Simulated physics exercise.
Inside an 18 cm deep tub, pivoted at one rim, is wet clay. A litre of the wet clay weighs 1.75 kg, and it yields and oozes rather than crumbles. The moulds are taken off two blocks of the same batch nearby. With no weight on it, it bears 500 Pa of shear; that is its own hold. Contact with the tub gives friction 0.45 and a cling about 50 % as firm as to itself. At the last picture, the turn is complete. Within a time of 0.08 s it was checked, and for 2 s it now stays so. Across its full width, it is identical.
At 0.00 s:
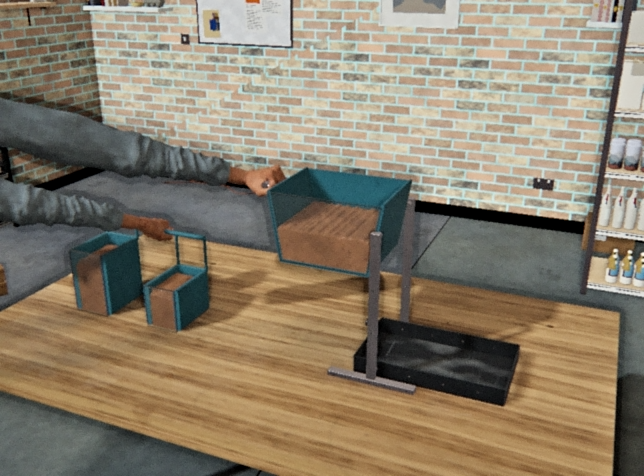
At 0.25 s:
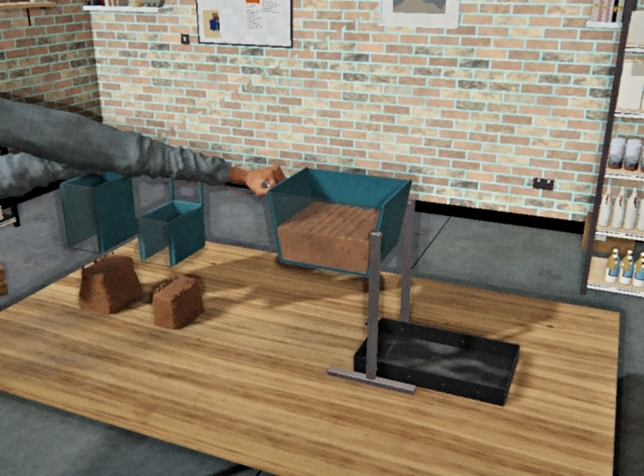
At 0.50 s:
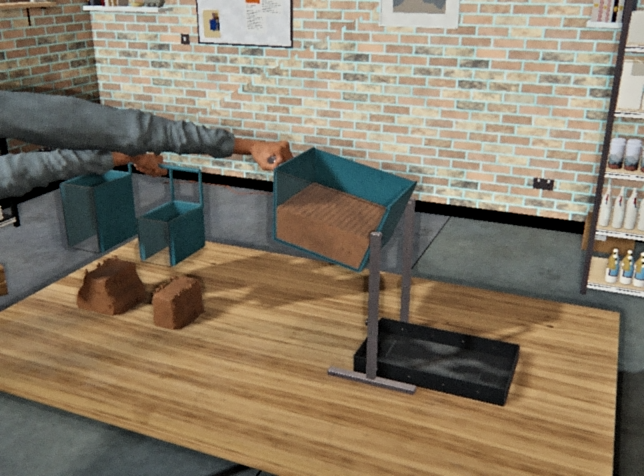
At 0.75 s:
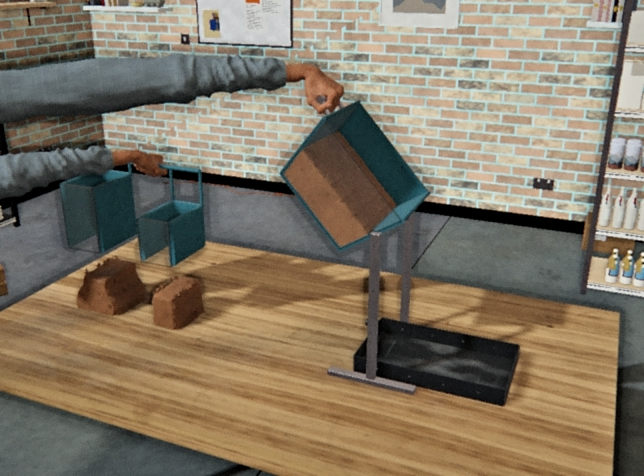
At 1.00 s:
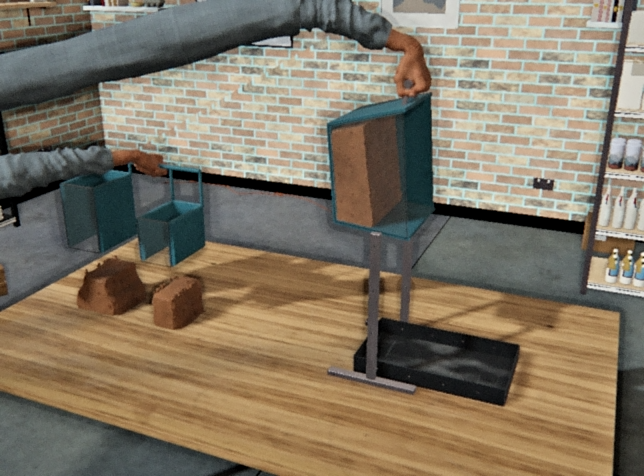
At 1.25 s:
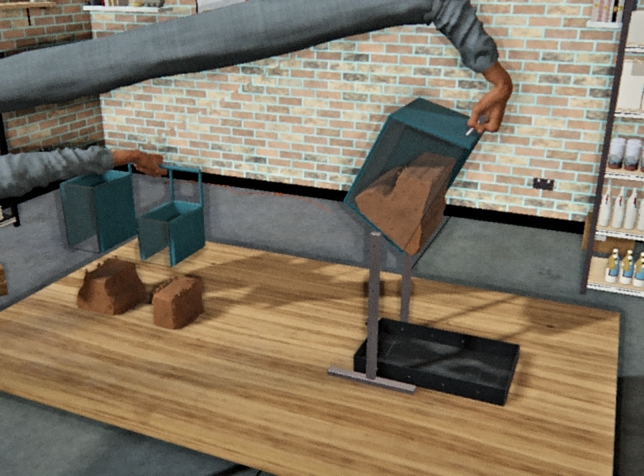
A hand lifts moulds off two brown clay blocks, then another tilts a tub rightward.
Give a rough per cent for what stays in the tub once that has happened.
Roughly 0 per cent stays in the tub.
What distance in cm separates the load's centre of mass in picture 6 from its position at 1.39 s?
I'd put the distance at about 16 centimetres.
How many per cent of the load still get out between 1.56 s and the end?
My estimate is near 0 in a hundred.
After 1.39 s, the tub is at 116 degrees and holds 24 %.
After 1.56 s, the tub is at 116 degrees and holds 0 %.
After 1.73 s, the tub is at 116 degrees and holds 0 %.
After 1.90 s, the tub is at 116 degrees and holds 0 %.
After 3.25 s, the tub is at 116 degrees and holds 0 %.
